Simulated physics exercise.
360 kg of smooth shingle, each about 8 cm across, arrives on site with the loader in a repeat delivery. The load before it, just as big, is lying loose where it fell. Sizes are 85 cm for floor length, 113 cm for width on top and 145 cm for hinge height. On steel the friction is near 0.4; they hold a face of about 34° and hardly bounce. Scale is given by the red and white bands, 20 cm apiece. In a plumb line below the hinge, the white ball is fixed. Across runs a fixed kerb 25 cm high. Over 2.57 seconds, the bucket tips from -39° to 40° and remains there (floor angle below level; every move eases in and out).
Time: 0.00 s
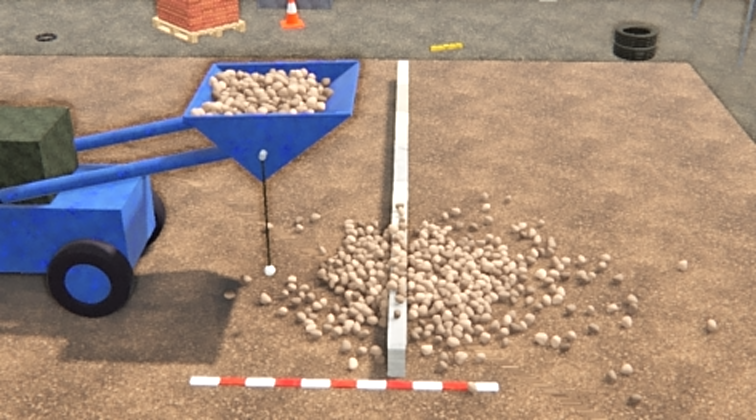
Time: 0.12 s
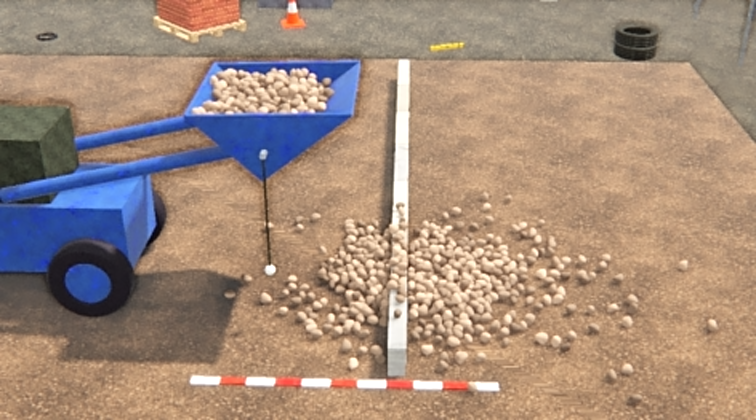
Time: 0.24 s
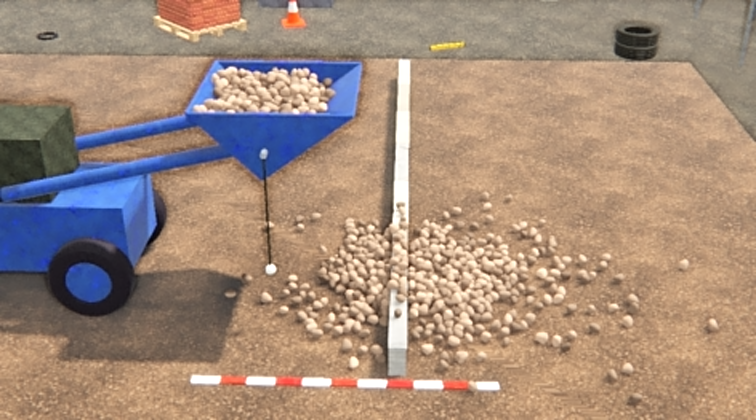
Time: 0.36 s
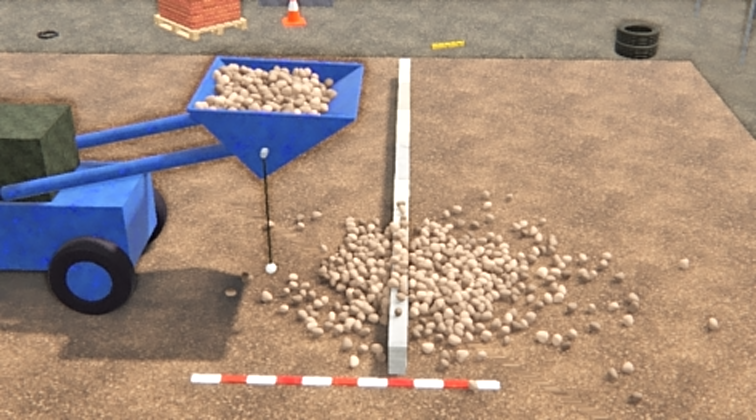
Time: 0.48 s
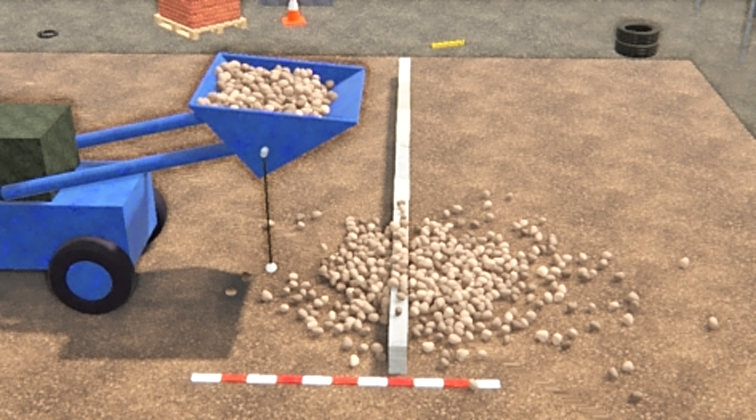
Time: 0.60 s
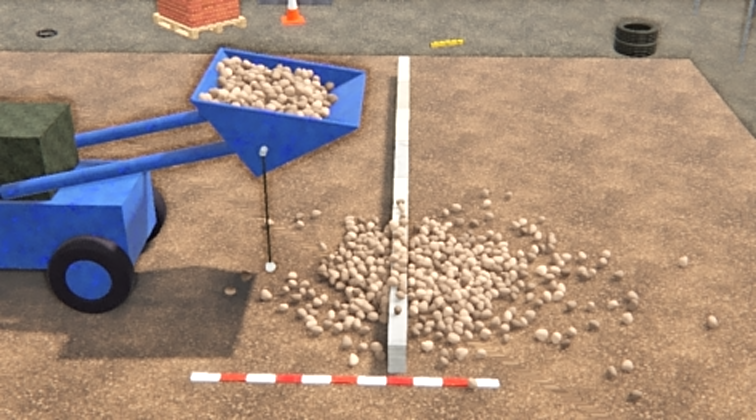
A blue loader's raised bucket, full of pale round stones, sits almost still at first, then tips slowly and slightly forward, its back edge rising as its right lip dips. The stones inside shift only a little, while the loose heap straddling the kerb below stays still.
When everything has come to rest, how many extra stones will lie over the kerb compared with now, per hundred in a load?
About 35 per hundred.
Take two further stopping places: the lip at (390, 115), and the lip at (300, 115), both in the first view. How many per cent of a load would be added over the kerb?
95 % and 0 %.
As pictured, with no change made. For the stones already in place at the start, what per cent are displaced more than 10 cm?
Close to 15 in a hundred of them.
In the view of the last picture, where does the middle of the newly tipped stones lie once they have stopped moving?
Roughly pixel (378, 268) in the last view.
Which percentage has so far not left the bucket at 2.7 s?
Roughly 0 parts in a hundred of the load.
After 1.9 s the floor is at 28°; in per cent of one load, 81 in the bucket, 60 on this side of the kerb, 59 over the kerb; the foremost stones are at (639, 286).
After 2.7 s the floor is at 40°; in per cent of one load, 1 in the bucket, 114 on this side of the kerb, 84 over the kerb; the foremost stones are at (639, 286).
After 3.0 s the floor is at 40°; in per cent of one load, 0 in the bucket, 108 on this side of the kerb, 92 over the kerb; the foremost stones are at (639, 286).
After 5.6 s the floor is at 40°; in per cent of one load, 0 in the bucket, 106 on this side of the kerb, 94 over the kerb; the foremost stones are at (639, 286). Net gain over the kerb, 35.
